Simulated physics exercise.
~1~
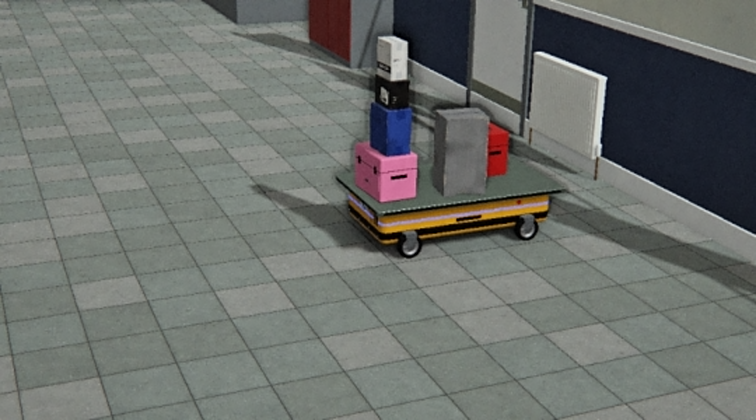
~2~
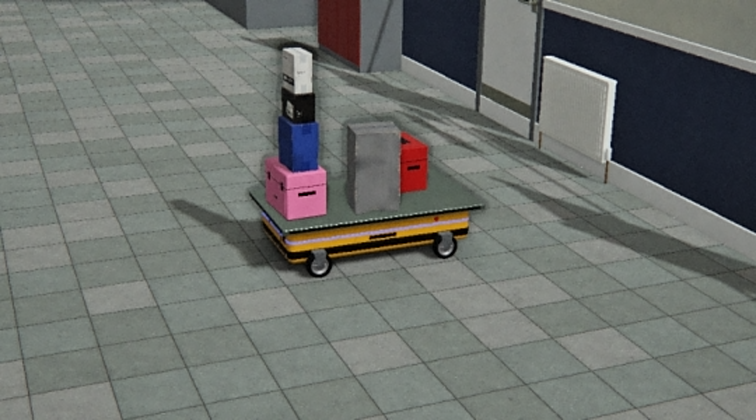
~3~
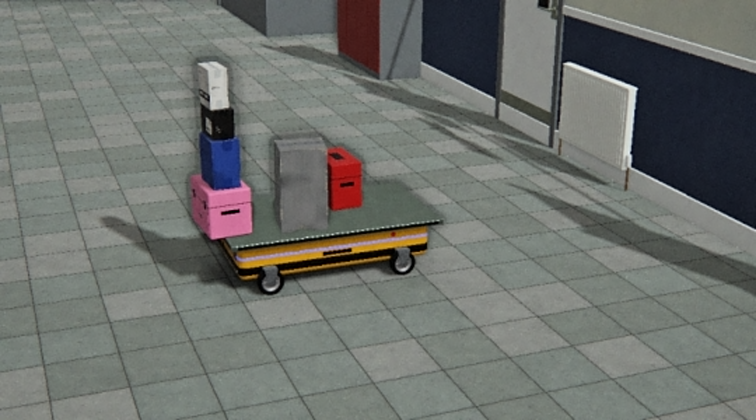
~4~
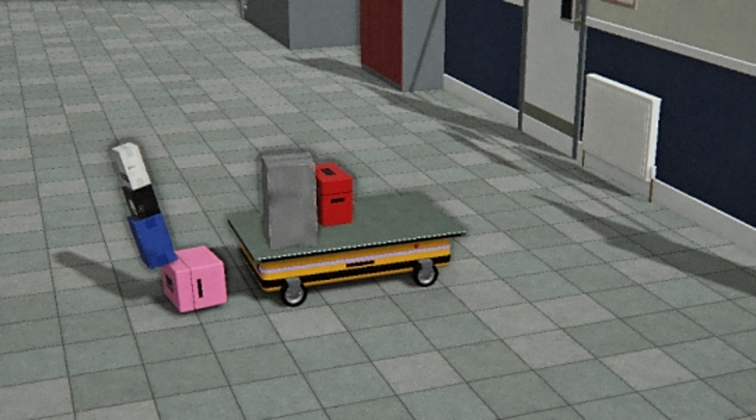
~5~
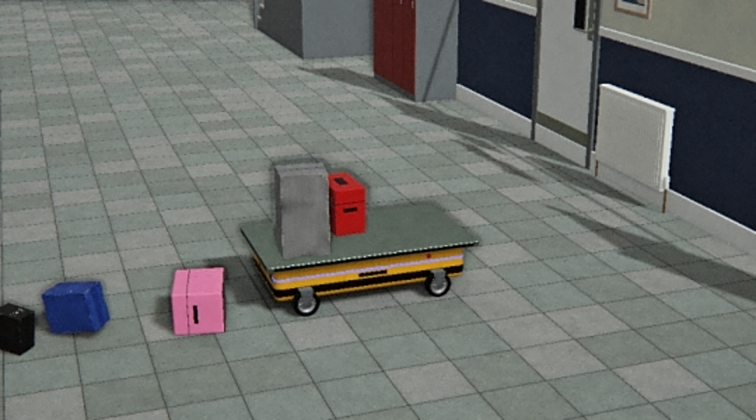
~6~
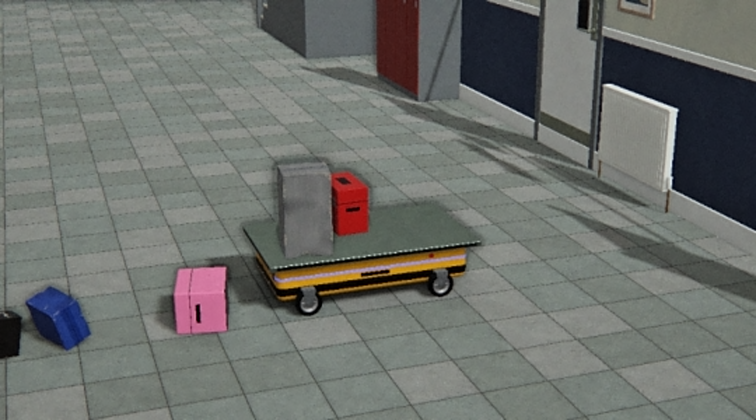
Corridor with a flat cart rolling left and stopping, its pink-based stack toppling to the floor, grey and red boxes staying aboard.
